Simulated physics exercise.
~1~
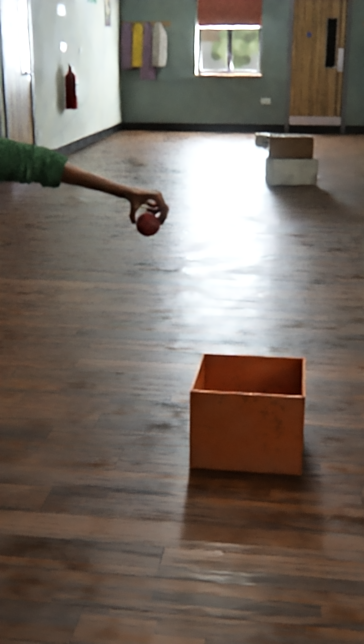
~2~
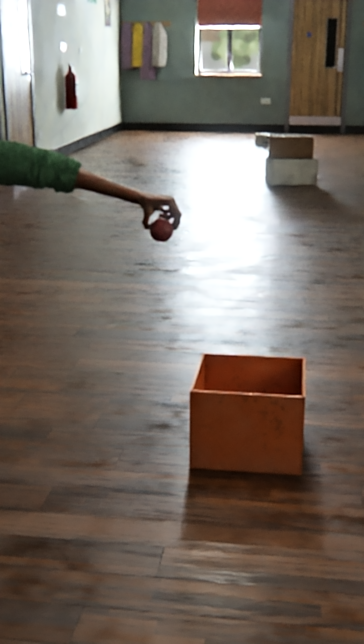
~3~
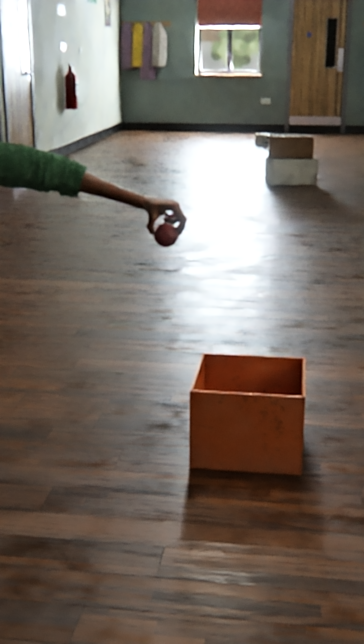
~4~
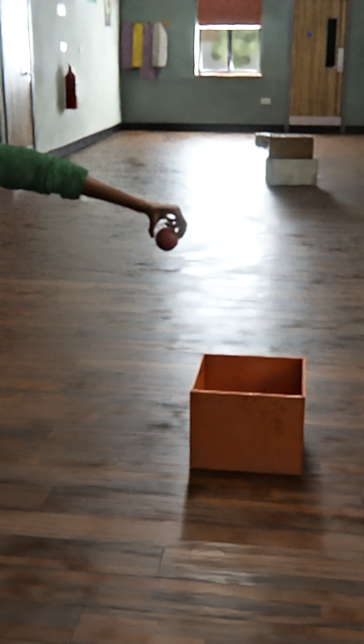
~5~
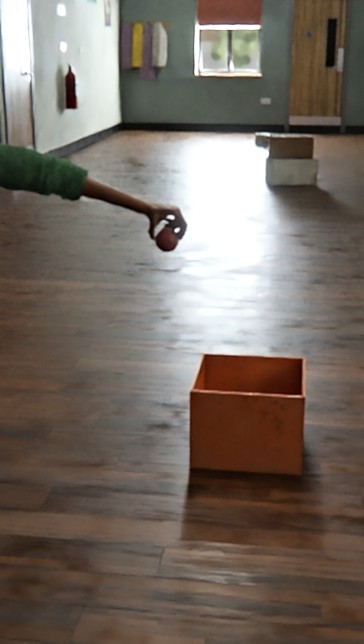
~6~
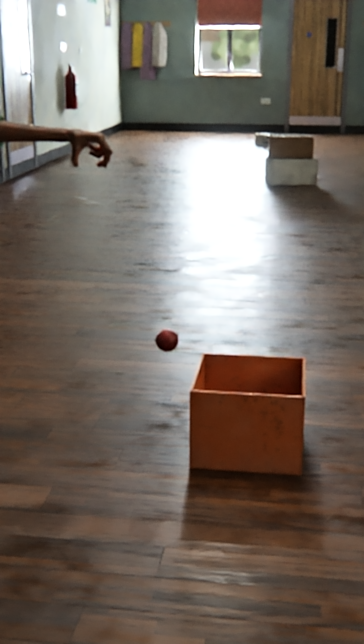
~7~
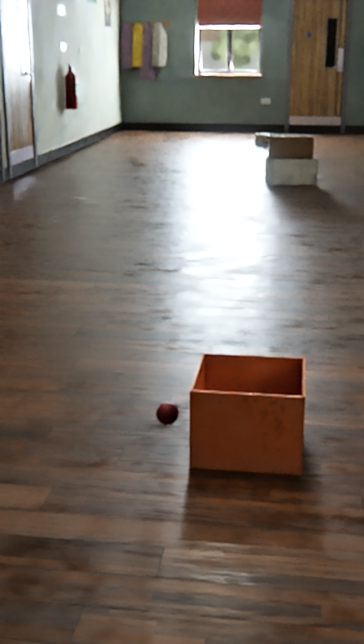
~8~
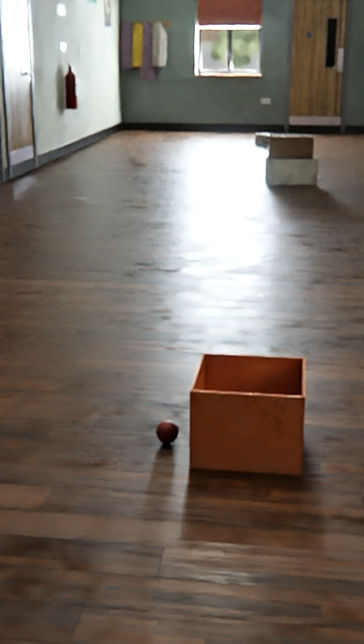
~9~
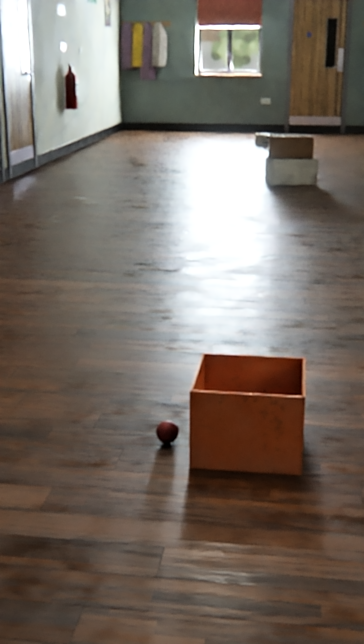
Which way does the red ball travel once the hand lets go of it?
It moves down, falling to the floor just left of the orange crate.
